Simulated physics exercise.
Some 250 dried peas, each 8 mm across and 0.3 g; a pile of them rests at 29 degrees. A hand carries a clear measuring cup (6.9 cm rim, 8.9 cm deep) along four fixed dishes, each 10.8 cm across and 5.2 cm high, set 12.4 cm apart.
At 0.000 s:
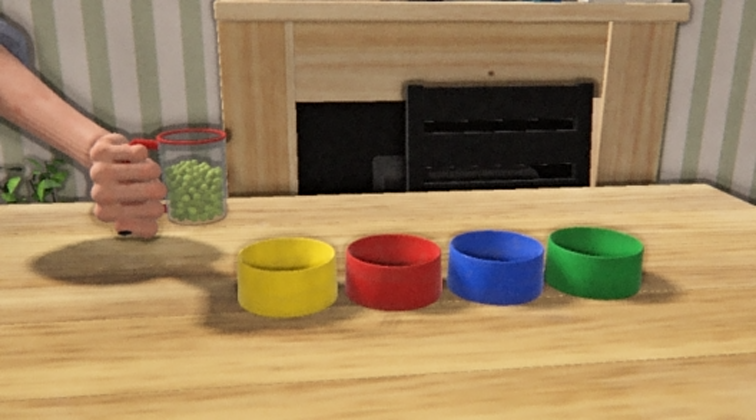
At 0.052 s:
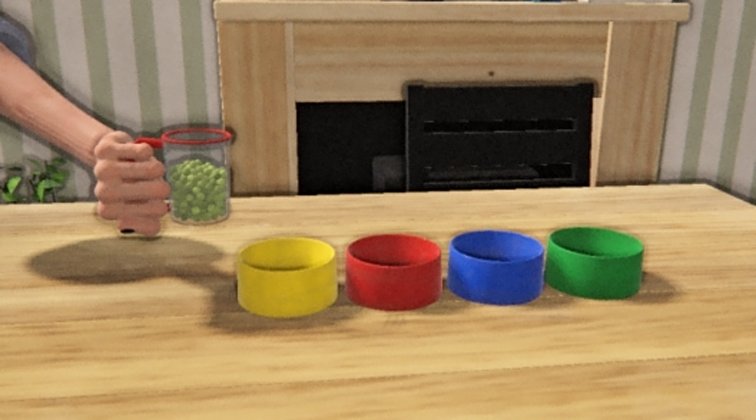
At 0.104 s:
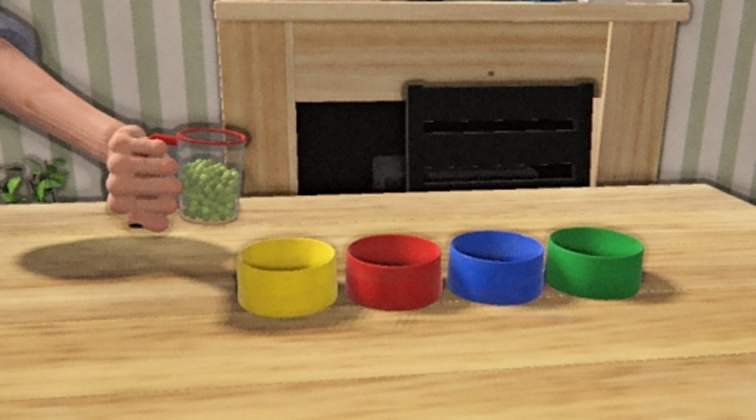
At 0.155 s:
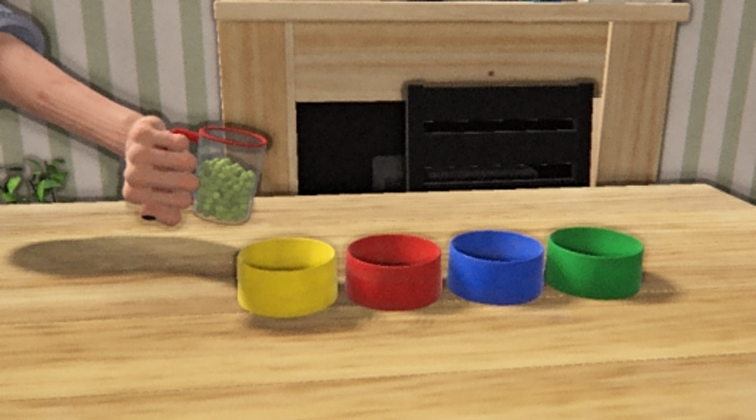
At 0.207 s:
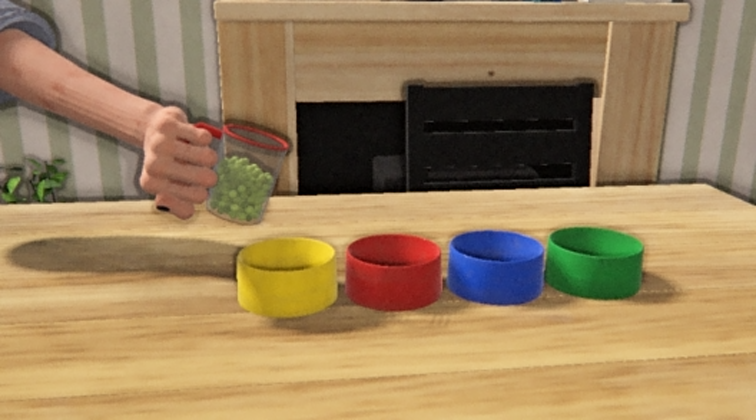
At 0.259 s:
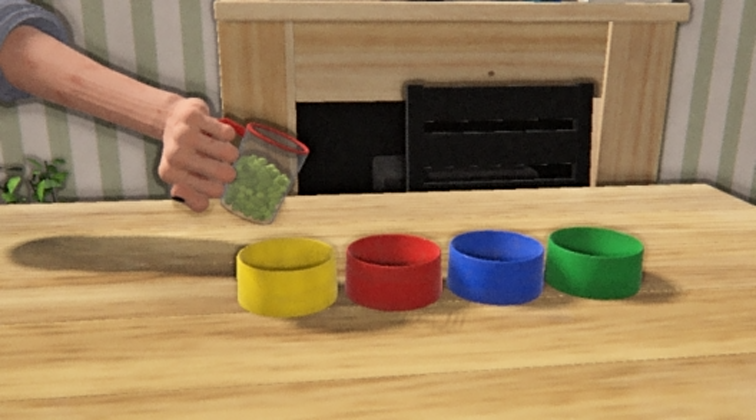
The clip shows a hand holding a clear measuring cup of green peas above a wooden table, moving it right toward a row of yellow, red, blue and green dishes while gradually tilting it to the right.
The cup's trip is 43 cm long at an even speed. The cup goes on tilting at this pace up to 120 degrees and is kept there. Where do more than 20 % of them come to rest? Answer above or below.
Red below, blue below, green above, yellow below, counter below.
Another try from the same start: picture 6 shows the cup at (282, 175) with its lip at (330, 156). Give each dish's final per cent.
Red 0; blue 0; green 80; yellow 0.
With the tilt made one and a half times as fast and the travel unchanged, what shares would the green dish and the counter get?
Then: Green 10; counter 10.
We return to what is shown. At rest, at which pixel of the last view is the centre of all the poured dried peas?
Near (599, 270).
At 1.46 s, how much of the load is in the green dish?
Near 85 per cent so far.
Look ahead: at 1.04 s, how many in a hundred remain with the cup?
Roughly 70 per cent.
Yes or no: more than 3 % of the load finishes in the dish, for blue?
Blue yes.
After 0.73 s, tilt 84 degrees; cup holds 100 %.
After 1.04 s, tilt 119 degrees; cup holds 70 %, blue 10 %, green 10 %.
After 1.46 s, tilt 120 degrees; cup holds 0 %, blue 10 %, green 85 %.
At rest (2.0 s), red 0 %, blue 10 %, green 85 %, yellow 0 %, counter 10 %.
